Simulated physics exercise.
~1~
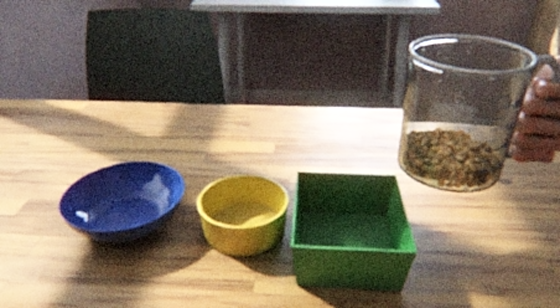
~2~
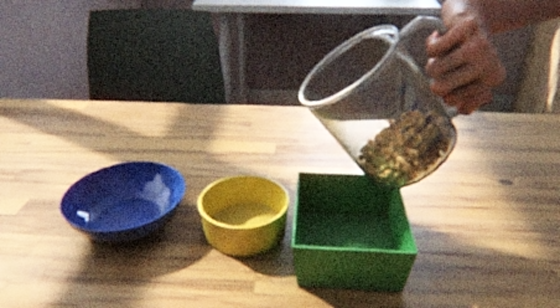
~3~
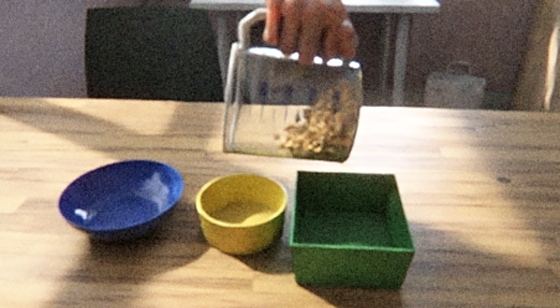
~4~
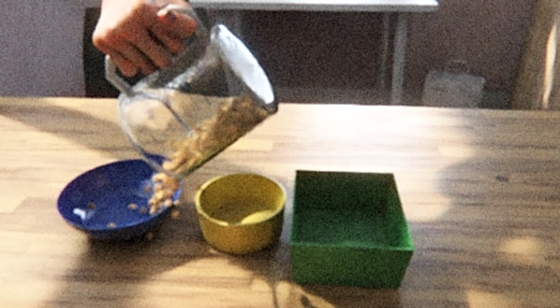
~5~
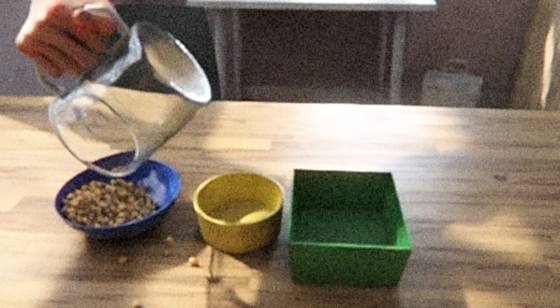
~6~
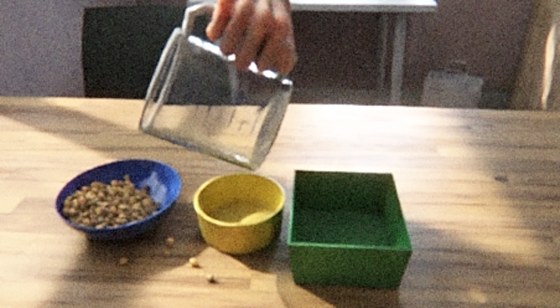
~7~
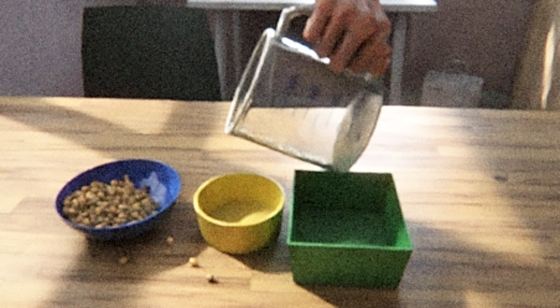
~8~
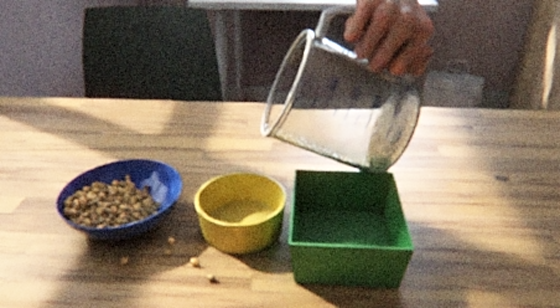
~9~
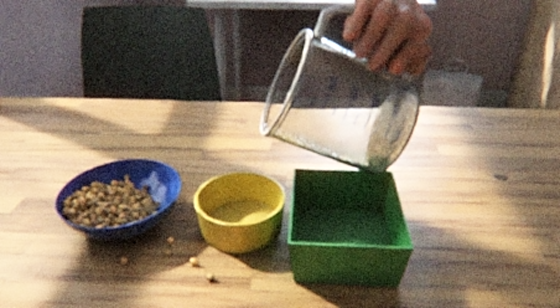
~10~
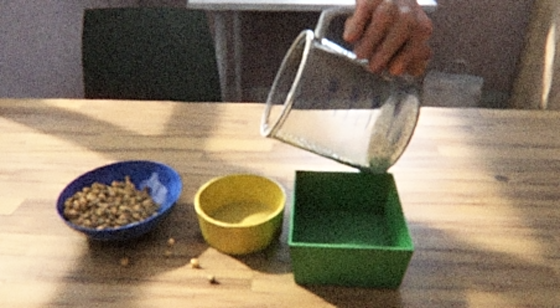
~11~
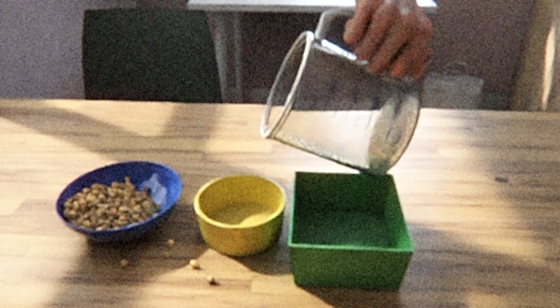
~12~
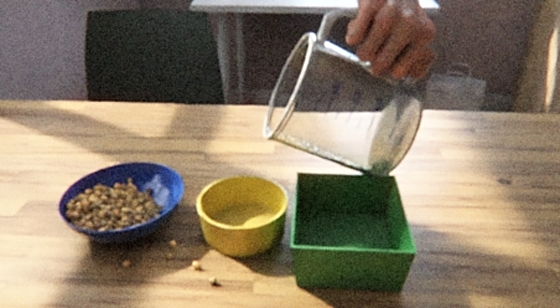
On a sunlit wooden table, seen from slightly above by a gently swaying camera, a blue bowl sits at left, a yellow dish in the middle and a square green tin at right, with a dark chair behind. A hand brings in a clear jug partly filled with dried chickpeas from the right. It carries the jug leftward over the containers, tilting it, and pours the chickpeas into the blue bowl, while a few land on the table. The hand then moves the emptied jug back right. It ends held tilted above the green tin, with the tin and yellow dish empty.
